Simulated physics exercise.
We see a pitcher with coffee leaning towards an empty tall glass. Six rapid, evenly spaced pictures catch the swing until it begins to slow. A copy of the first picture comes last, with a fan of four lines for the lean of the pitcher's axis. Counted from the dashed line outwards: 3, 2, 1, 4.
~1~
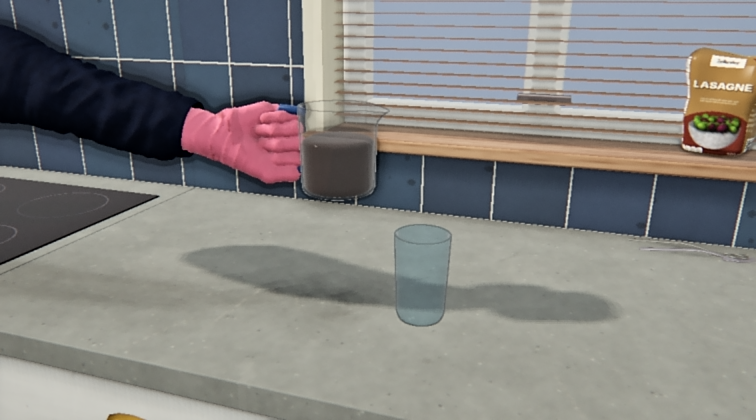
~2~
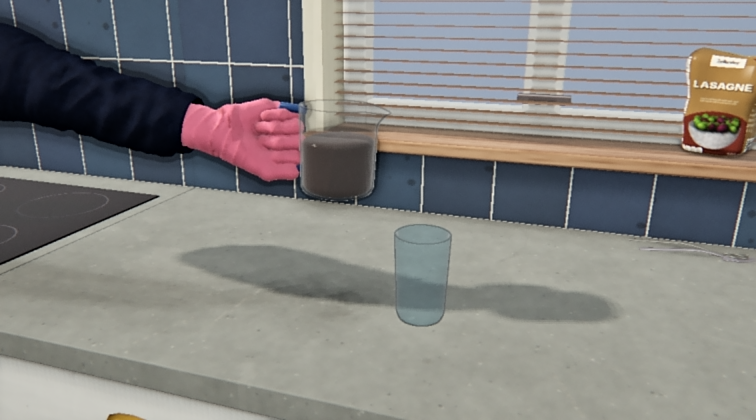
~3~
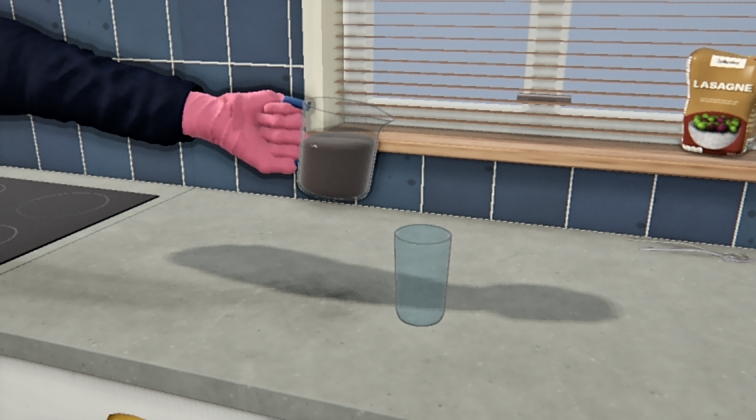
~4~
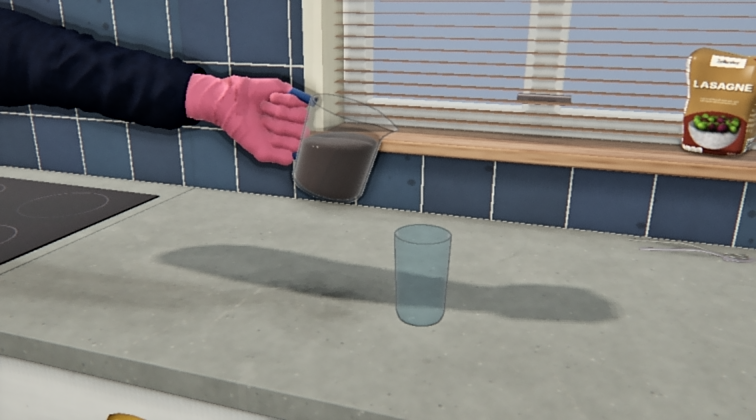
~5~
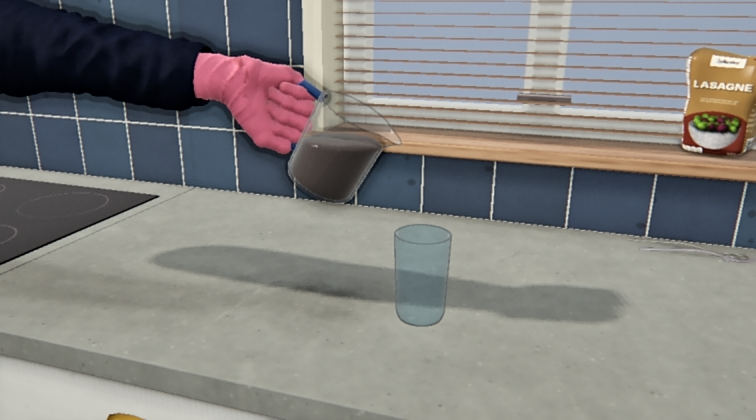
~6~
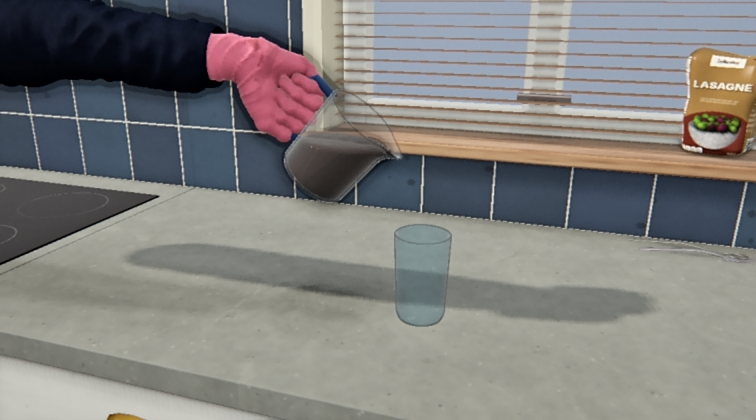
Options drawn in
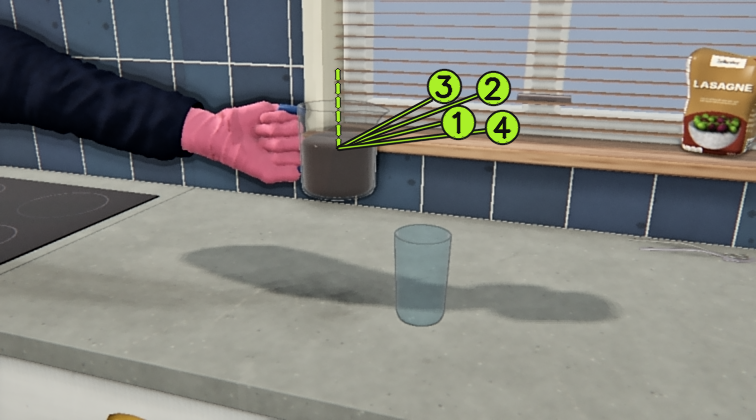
A pink-gloved hand in a dark sleeve reaches in from the left, holding a clear pitcher of brown liquid above a grey kitchen counter, seen from slightly above by a still camera. An empty bluish tall glass stands near the middle, with blue tiles, window blinds and a lasagne packet behind. The hand gradually tilts the pitcher rightward, its spout lowering while the liquid stays inside.
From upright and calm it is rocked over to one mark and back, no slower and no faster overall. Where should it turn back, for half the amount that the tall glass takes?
I would pick mark 2.
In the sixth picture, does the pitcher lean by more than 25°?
Yes, it does.
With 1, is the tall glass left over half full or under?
Over half.
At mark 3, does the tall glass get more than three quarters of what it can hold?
No.
On the marked copy, 1 at (440, 123); 2 at (477, 95); 3 at (431, 99); 4 at (486, 130).
With 1, the tall glass ends with about 64 % of what it can hold.
With 2, the tall glass ends with about 49 % of what it can hold.
With 3, the tall glass ends with about 34 % of what it can hold.
With 4, the tall glass ends with about 79 % of what it can hold.
